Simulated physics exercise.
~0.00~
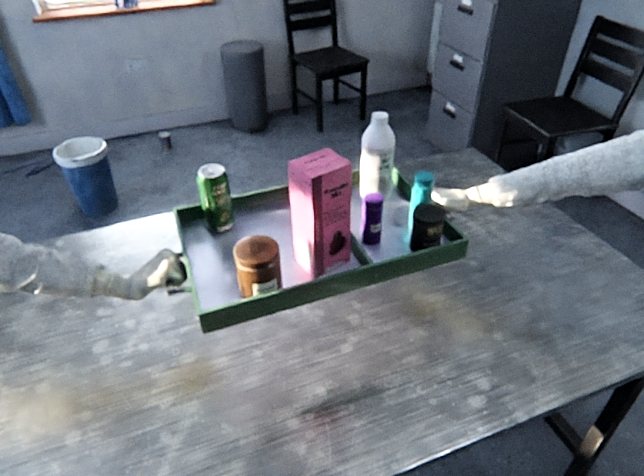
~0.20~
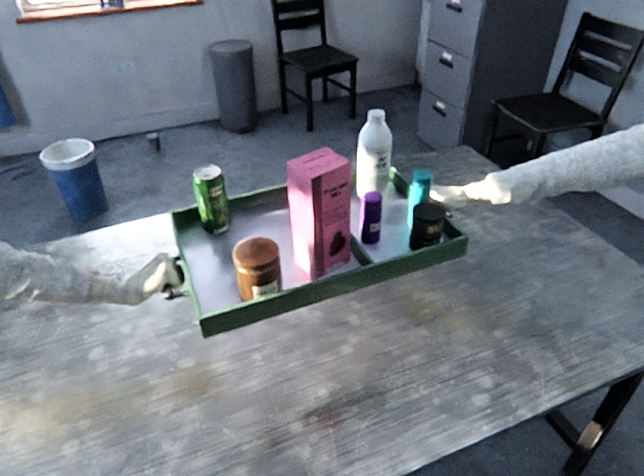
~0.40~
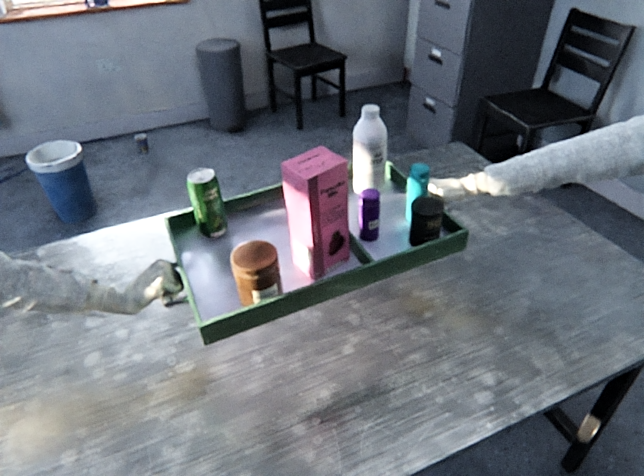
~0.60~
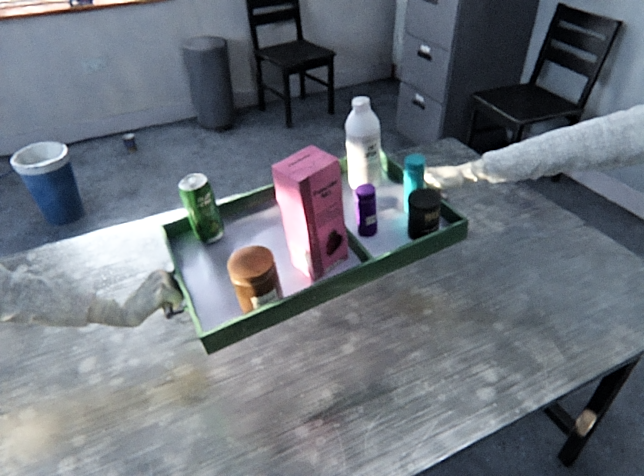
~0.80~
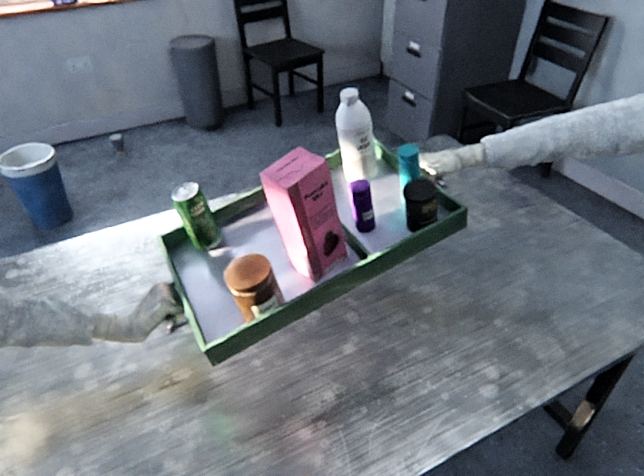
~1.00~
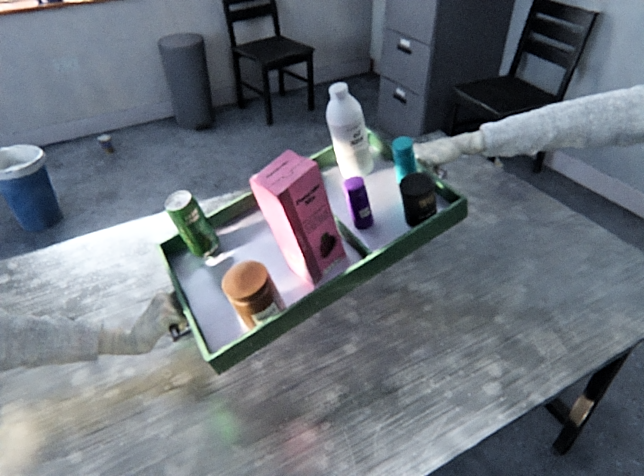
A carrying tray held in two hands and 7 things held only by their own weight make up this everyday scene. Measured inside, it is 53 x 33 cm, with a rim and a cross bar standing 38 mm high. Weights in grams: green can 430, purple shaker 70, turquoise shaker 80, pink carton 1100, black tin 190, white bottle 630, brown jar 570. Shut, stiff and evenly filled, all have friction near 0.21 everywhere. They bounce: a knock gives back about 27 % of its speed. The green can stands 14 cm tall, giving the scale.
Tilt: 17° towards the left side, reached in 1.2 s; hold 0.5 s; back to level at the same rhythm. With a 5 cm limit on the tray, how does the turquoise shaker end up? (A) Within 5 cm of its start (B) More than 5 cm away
(B) More than 5 cm away.
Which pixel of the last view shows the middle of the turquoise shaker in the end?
It stops at about (370, 203).
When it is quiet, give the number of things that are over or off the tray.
The tally is 1.
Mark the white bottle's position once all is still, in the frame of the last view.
Its centre ends close to (324, 158) in the last view.
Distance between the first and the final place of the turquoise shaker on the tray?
Some 11 cm.
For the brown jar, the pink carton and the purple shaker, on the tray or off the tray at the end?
The brown jar is still on the tray; the pink carton ends off the tray; the purple shaker is still on the tray.
After 1.30 s, tilt 17°, left edge down; turquoise shaker slid 5 cm near (385, 178); pink carton slid 6 cm; white bottle slid 6 cm.
After 1.60 s, tilt 17°, left edge down; turquoise shaker slid 11 cm near (361, 193); pink carton slid 16 cm; white bottle tipped 8° from how it sat.
After 2.60 s, tilt 4°, left edge down; pink carton now off the tray; turquoise shaker slid 11 cm near (369, 200); black tin slid 11 cm.
At rest (3.5 s), off the tray, pink carton; not toppled but over 5 cm from the start, green can, turquoise shaker, black tin, white bottle and brown jar; purple shaker in place, give or take 5 cm. Seen from the same camera at the end, turquoise shaker near (370, 203).
